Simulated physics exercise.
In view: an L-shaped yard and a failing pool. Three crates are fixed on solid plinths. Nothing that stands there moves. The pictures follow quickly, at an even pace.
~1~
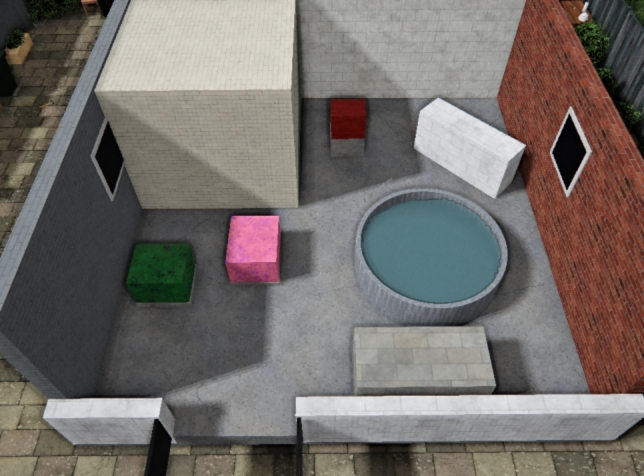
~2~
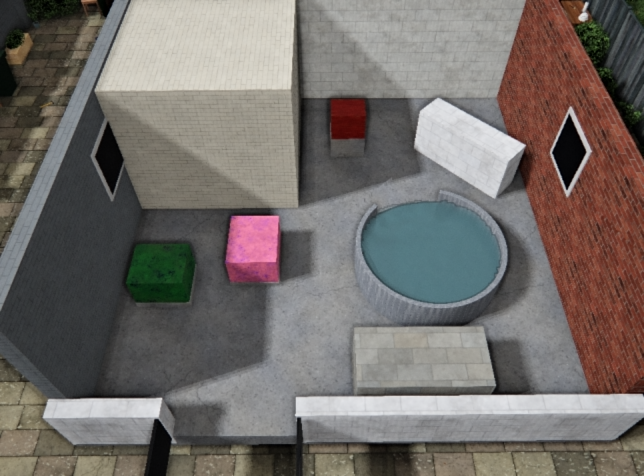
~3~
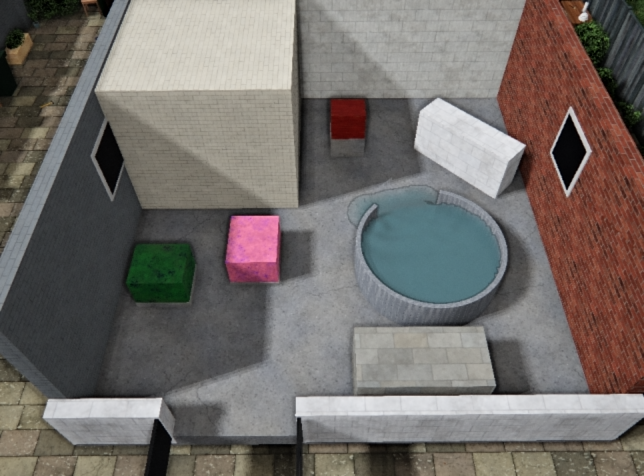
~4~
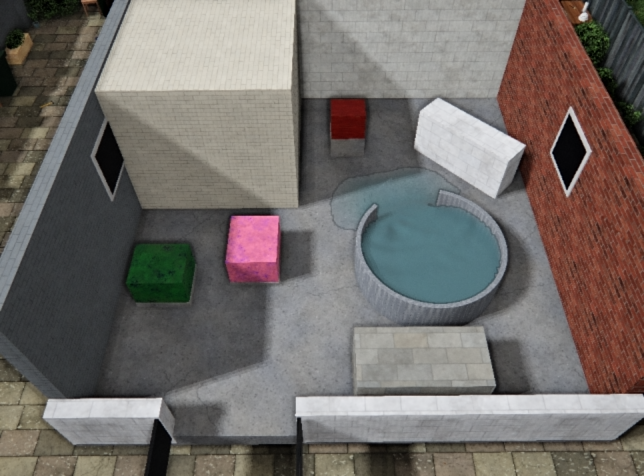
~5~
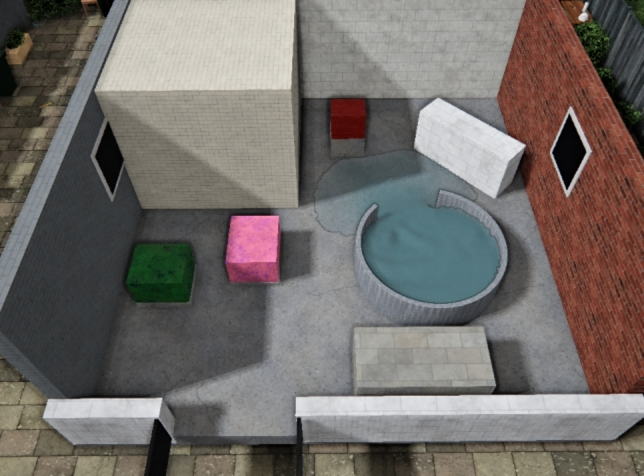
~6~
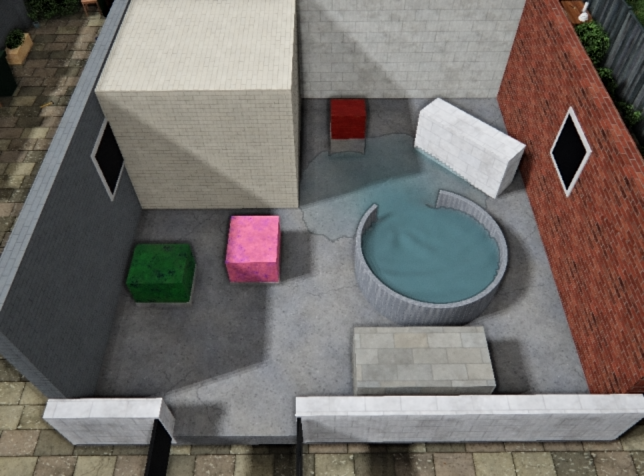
A round tank opens on its far side and water spreads across the grey floor.
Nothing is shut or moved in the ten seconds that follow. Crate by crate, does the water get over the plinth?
One by one: The red crate stays dry; the green crate stays dry; the pink crate stays dry.
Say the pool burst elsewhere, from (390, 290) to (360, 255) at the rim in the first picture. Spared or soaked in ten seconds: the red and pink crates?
My reading: The red one escapes it; the pink one is wetted.
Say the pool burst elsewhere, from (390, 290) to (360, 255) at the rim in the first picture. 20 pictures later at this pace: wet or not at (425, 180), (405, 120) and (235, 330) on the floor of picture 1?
One after the other: Free of water, no water, wet.
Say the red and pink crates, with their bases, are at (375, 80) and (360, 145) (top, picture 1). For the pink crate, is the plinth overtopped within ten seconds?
In short: The pink one is soaked.
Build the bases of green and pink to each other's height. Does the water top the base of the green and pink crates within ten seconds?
Then: Green crate escapes it; pink crate escapes it.
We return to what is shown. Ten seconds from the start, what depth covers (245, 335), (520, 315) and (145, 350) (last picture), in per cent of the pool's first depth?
In that order: 2, 16 and 0 per cent.
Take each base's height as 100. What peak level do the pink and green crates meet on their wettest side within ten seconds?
About 60 and 10 per cent.
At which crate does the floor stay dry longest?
The crate marked green.
A moment on, water covers 25 % of the floor; the red crate water round its plinth, the green crate not reached, the pink crate not reached.
Next, water covers 30 % of the floor; the red crate water round its plinth, the green crate not reached, the pink crate water round its plinth.
Then, water covers 50 % of the floor; the red crate water round its plinth, the green crate not reached, the pink crate water round its plinth.
Later, water covers 70 % of the floor; the red crate water round its plinth, the green crate not reached, the pink crate water round its plinth.
In the end, water covers 85 % of the floor; the red crate stayed above the water, the green crate stayed above the water, the pink crate stayed above the water.
